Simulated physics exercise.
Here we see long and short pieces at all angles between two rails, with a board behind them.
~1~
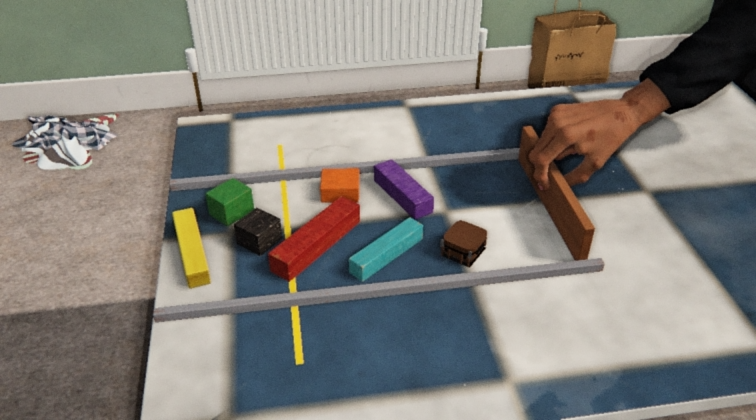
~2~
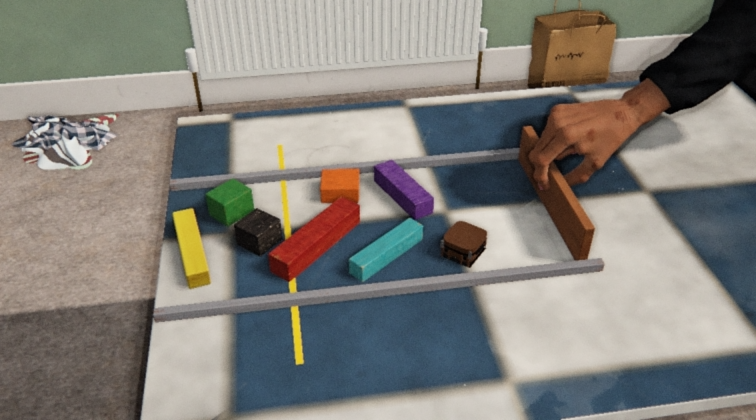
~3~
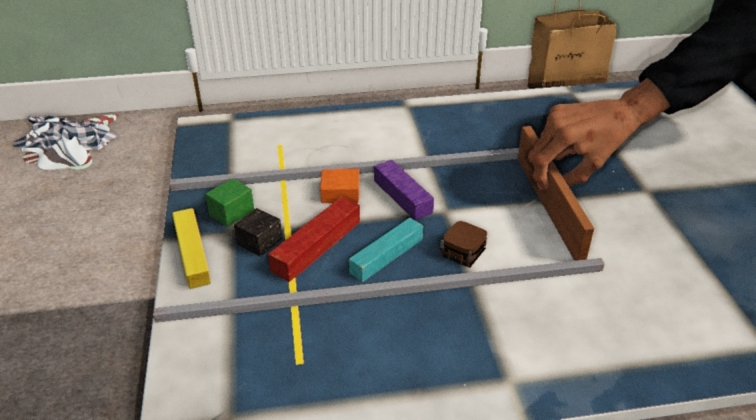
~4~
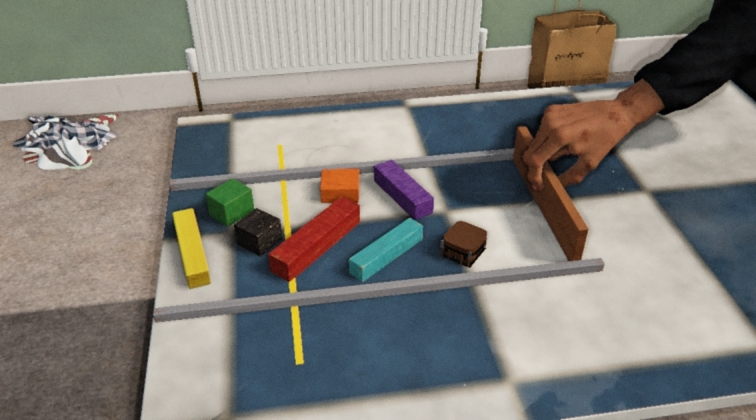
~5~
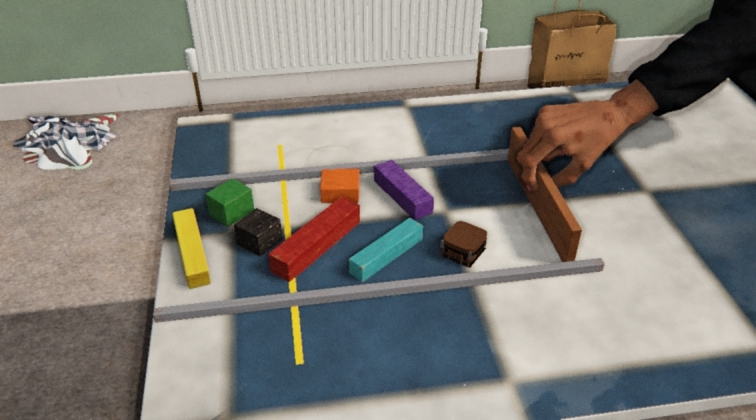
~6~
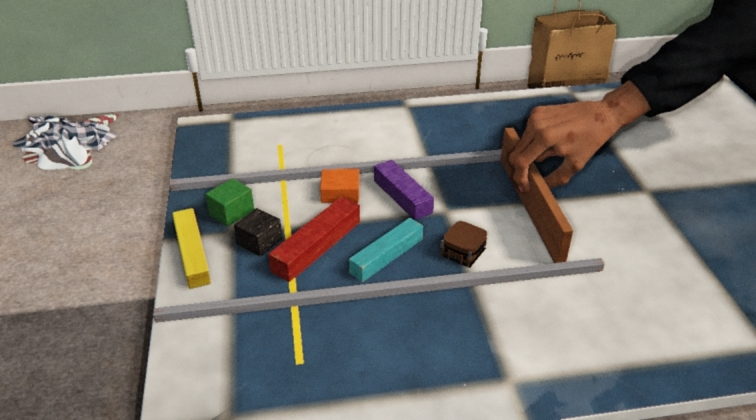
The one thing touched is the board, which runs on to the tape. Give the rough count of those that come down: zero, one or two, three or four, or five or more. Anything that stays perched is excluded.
Turns out no piece gets pushed past the edge and drops.
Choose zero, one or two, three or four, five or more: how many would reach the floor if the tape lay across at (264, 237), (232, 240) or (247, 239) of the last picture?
Falls: Either one or two; three or four; just one or two.
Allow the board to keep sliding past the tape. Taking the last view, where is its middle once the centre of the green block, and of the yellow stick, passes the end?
About (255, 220), and about (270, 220) for the other.
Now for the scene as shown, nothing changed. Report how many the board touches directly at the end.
Total: 3.
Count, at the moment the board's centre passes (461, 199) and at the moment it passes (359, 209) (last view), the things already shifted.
So far 1, and 5 at the second.
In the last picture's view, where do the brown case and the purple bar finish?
Brown case at (275, 280), purple bar at (274, 200).
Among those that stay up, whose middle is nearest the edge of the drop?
Answer: The yellow stick.
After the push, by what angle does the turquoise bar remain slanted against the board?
I'd estimate about 35 degrees.
A little later, none off yet; yellow stick at rest near (191, 247); green block at rest near (230, 202); black block at rest near (259, 232).
When it is over, the number that fall off is zero.
